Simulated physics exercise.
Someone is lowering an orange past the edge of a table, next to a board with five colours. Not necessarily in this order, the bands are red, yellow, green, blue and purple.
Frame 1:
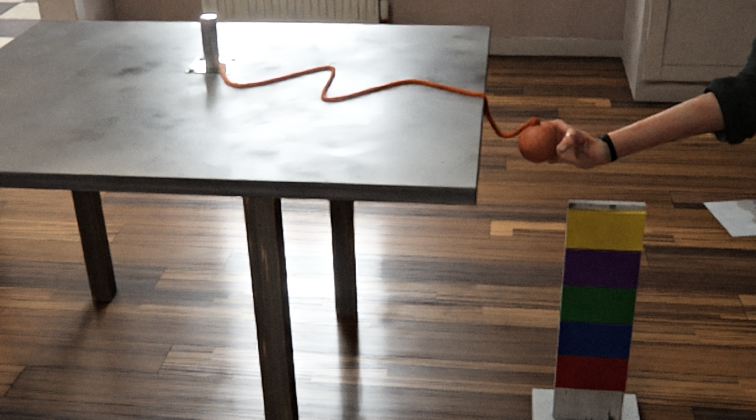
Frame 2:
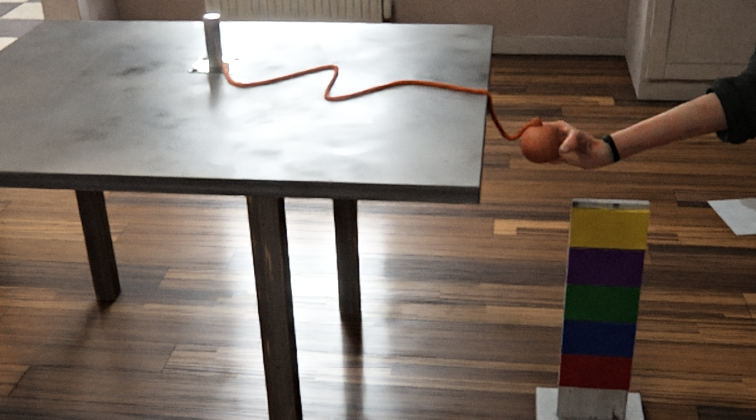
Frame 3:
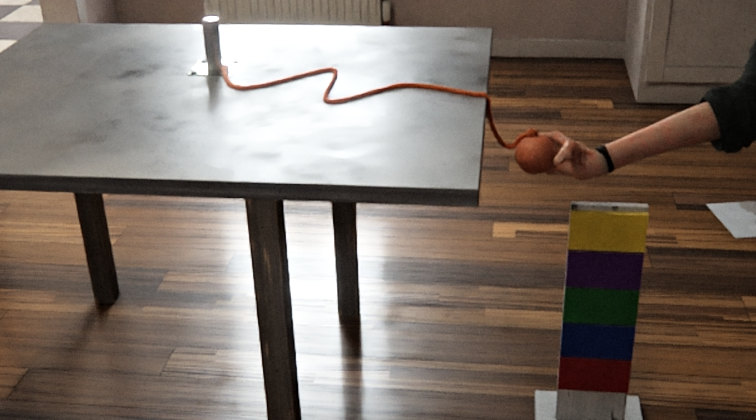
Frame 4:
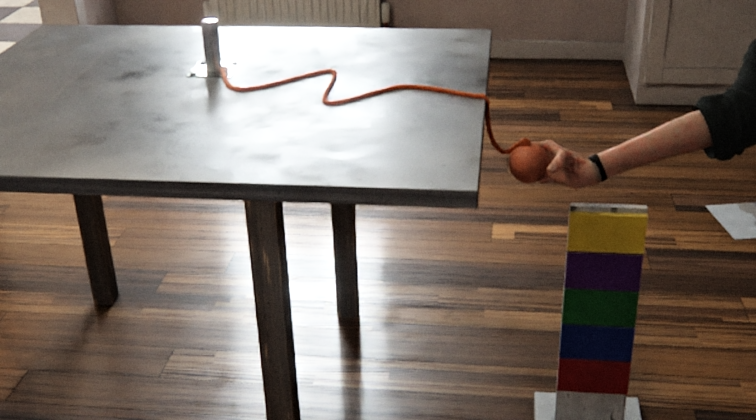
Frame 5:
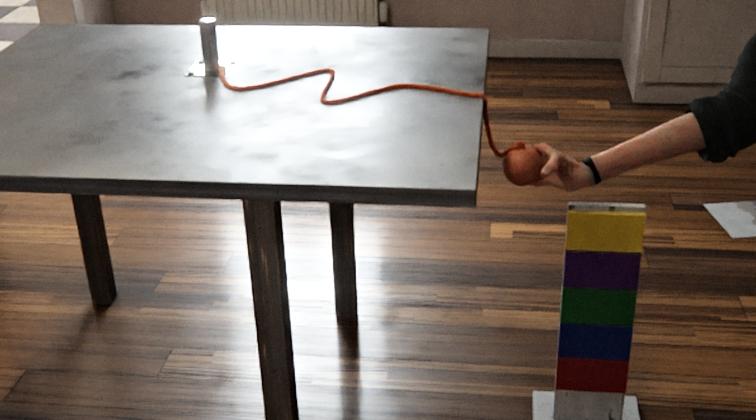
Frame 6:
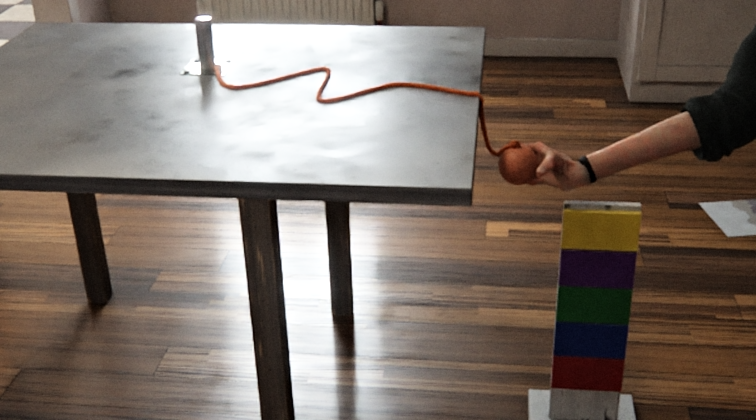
The clip opens on a hand holding an orange ball just off the right edge of a grey table, with an orange cord lying in bends across the tabletop. The hand lowers the ball slightly and shifts it left toward the table, then stays nearly still beside a striped, colourful block.
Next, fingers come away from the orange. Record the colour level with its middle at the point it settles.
Colour at middle: Blue.
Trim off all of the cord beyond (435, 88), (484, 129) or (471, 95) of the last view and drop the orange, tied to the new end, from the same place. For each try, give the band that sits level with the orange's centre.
Try 1: Yellow. Try 2: Green. Try 3: Purple.
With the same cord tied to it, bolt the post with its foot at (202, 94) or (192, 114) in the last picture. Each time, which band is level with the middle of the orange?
Try one - red; try two - red.
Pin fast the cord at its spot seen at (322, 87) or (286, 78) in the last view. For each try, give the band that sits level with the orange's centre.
Going through them one at a time, the answers are purple; green.
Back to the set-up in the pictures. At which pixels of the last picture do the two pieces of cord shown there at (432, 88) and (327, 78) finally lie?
Final positions are (476, 189) and (405, 81), in that order.
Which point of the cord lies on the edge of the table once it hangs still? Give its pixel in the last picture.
The piece you want is at about (337, 99).
A little later, orange near (445, 317); level with blue.
Next, orange near (493, 318); level with blue.
When it is over, orange near (471, 318); level with blue. The cord holds its middle at blue.
